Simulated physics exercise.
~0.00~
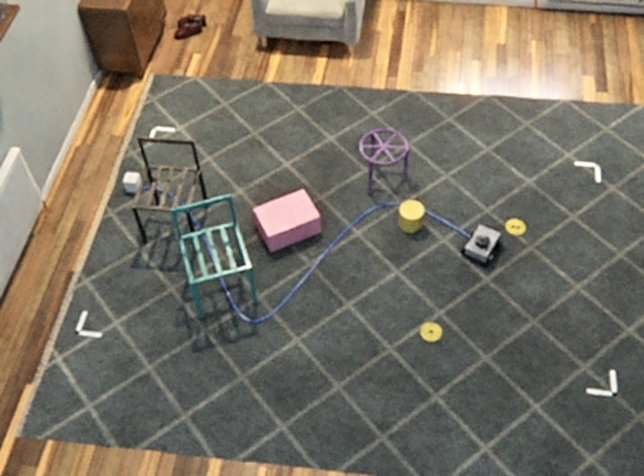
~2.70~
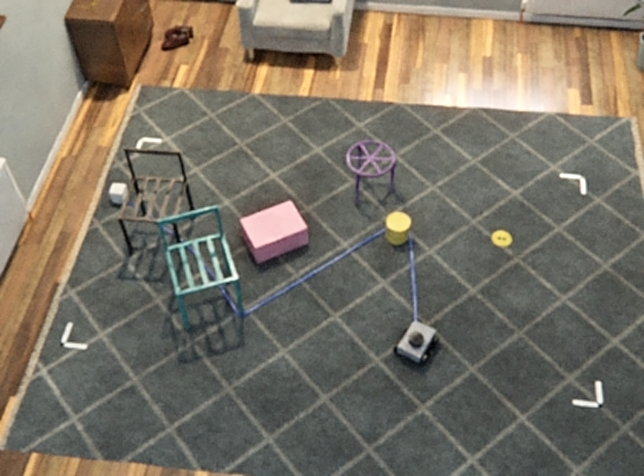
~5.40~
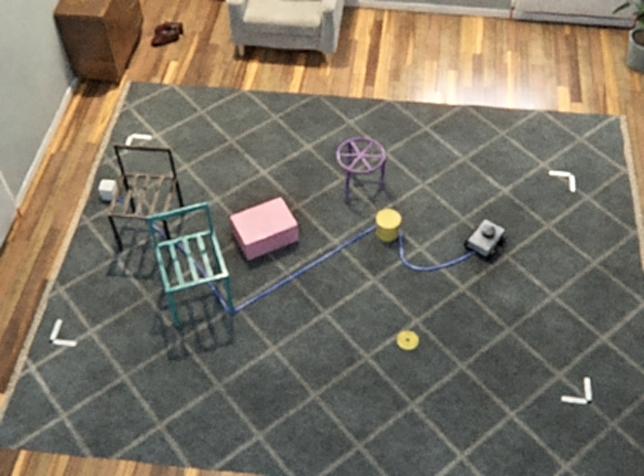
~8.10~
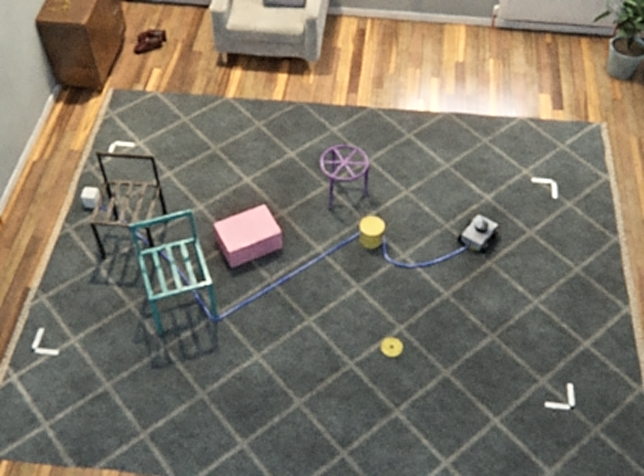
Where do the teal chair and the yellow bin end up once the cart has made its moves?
The teal chair stays in its original place, and the yellow bin hardly stirs from where it started.
